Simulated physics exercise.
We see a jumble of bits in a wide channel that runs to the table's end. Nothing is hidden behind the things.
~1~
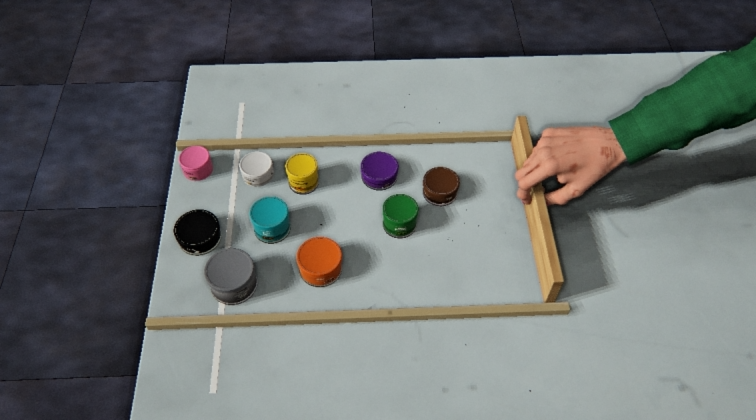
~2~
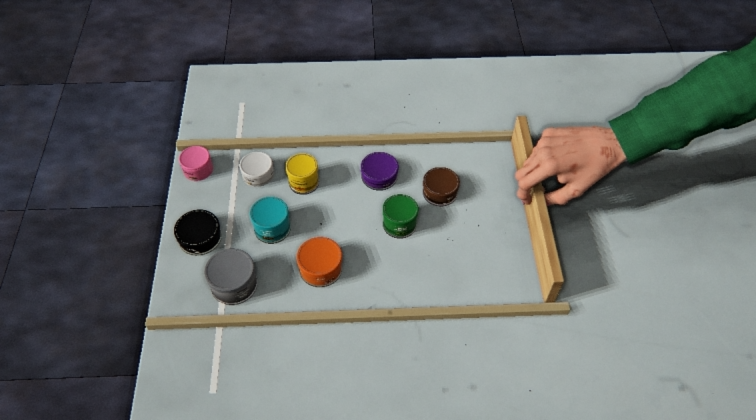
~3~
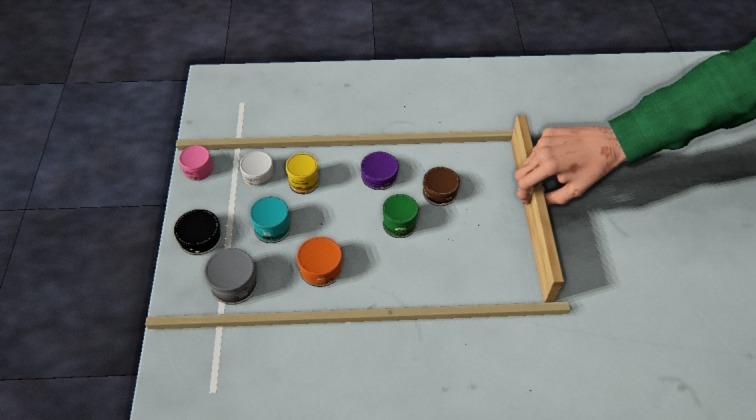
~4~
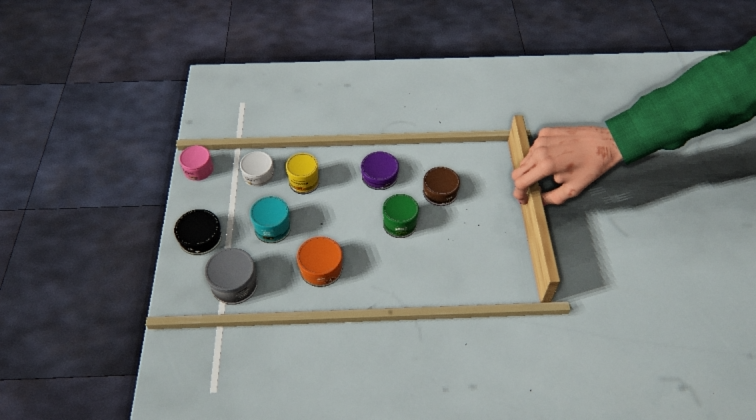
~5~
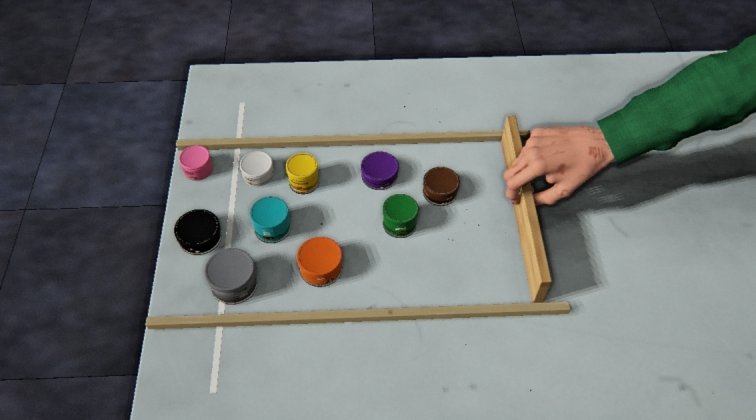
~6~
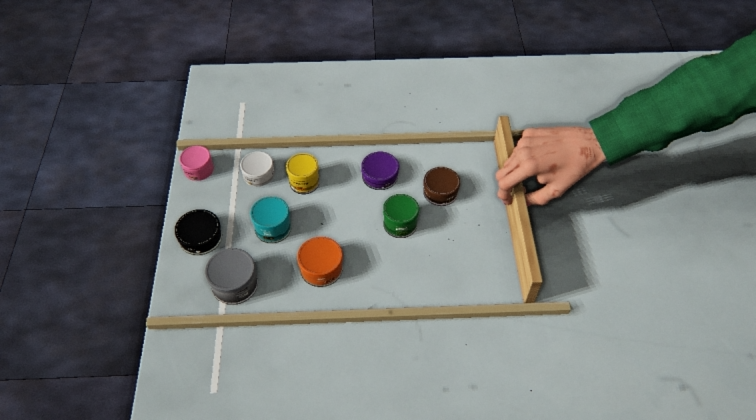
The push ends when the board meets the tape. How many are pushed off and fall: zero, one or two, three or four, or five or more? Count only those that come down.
As it turns out, the number that fall off is one or two.
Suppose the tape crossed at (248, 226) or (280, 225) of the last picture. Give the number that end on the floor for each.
In that order 1 and 0.
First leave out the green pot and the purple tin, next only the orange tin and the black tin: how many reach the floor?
It would be 1 and 1.
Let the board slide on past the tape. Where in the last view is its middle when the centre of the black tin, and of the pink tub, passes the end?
Its middle is around (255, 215) and around (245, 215).
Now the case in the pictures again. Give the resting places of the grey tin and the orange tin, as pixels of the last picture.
Near (163, 292) and (202, 265).
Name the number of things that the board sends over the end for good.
In all, 2 of them.
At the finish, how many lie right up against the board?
The number is 4.
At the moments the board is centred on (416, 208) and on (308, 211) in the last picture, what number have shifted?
First 3, then 7.
Soon after, none off yet; pink tub at rest near (197, 163); black tin at rest near (199, 232); grey tin at rest near (232, 276).
Then, none off yet; pink tub at rest near (197, 163); black tin moved a little near (185, 233); grey tin moved a little near (211, 281).
By the end, the number that fall off is one or two; fallen, black tin and pink tub.
